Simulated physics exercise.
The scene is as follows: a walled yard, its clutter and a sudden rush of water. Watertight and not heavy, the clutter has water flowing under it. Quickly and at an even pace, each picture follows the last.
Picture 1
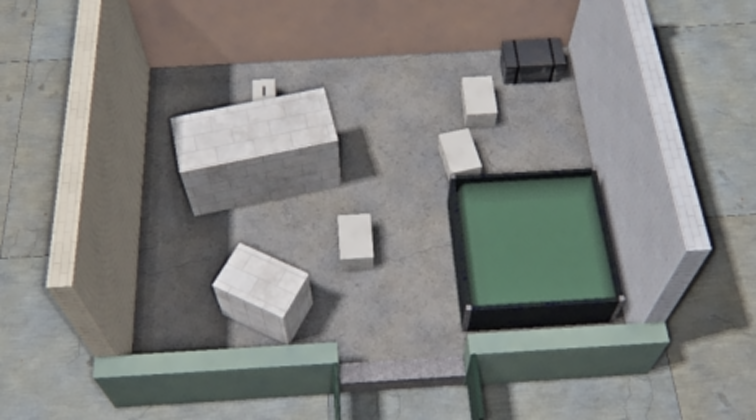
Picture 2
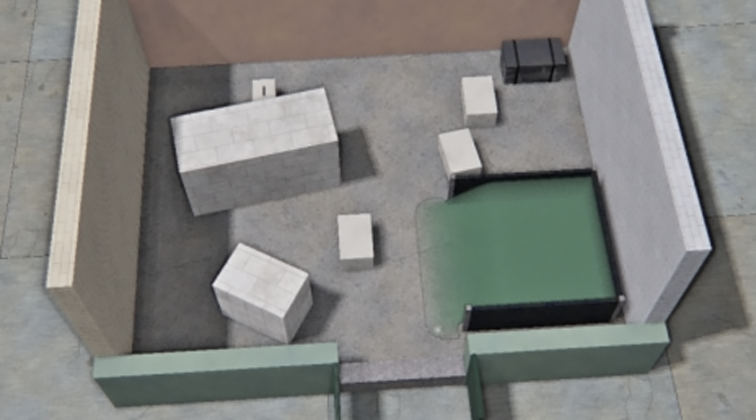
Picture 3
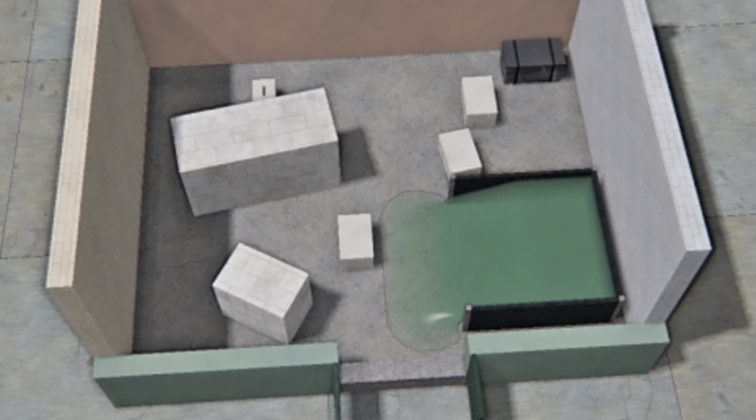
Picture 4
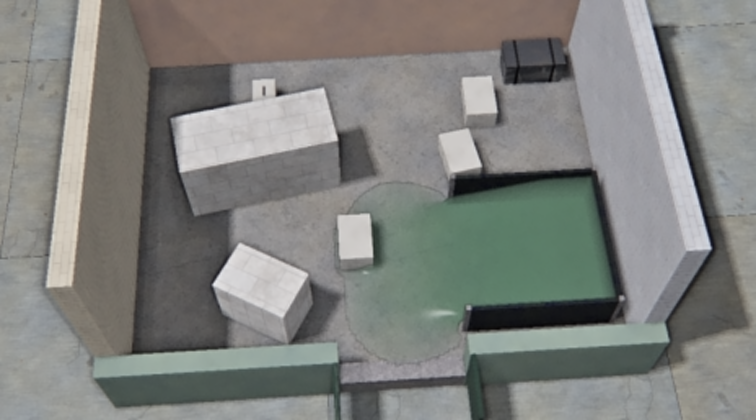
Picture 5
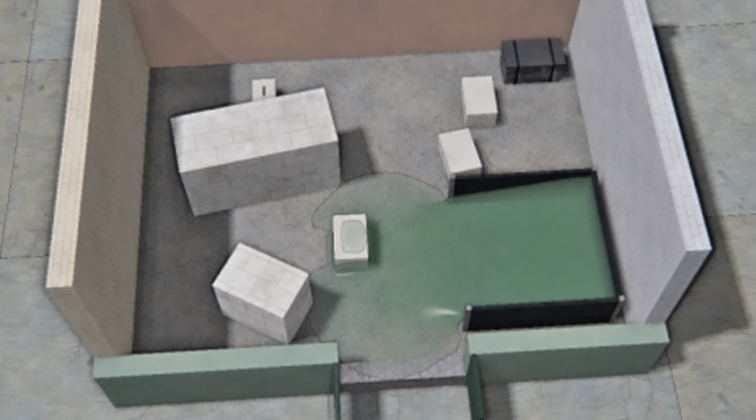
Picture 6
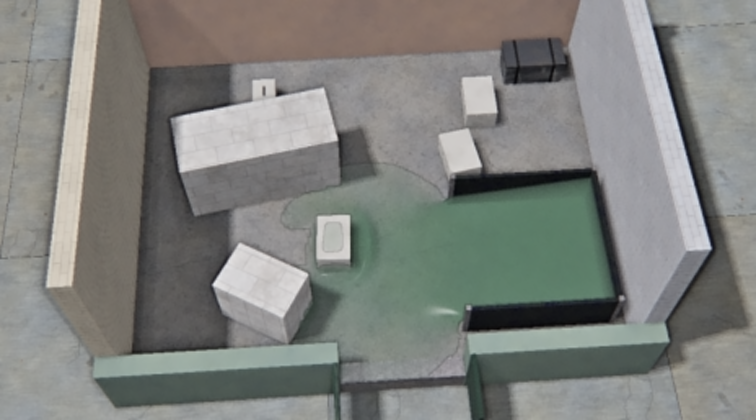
Green water rushed out of the left side of a dark-walled tank in a walled yard, spreading thinly across the floor, surrounding a small white crate and nudging it slightly left.
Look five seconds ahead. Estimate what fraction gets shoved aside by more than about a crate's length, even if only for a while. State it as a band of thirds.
Looks to me like under one in three get shifted a long way.
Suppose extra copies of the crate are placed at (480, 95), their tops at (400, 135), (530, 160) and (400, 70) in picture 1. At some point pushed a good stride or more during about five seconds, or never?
Twin one: Barely shifts; twin two: Barely shifts; twin three: Barely shifts.
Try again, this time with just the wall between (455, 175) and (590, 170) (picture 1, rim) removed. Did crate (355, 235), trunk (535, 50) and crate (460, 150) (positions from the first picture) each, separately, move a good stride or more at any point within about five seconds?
The first: Fell short; the second: Went past that; the third: Went past that.
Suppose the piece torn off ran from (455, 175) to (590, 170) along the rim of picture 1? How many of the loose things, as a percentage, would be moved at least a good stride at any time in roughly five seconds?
I'd say around 80 per cent.
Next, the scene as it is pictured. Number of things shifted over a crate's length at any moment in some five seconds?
The figure is 1.
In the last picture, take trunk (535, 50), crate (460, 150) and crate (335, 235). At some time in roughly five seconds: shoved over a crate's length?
In turn: Not that far, under that, moved that far.
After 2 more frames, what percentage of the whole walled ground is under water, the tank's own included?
My figure is about 35 percent.
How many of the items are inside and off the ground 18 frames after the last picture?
Counting them up gives 1.
A moment on, 1 of 5 are well off their spots; 0 afloat.
Next, 1 of 5 are well off their spots; 1 afloat.
Later, 1 of 5 are well off their spots; 1 afloat.
In the end, 1 of 5 are well off their spots, and 1 have been at some point; 1 afloat.
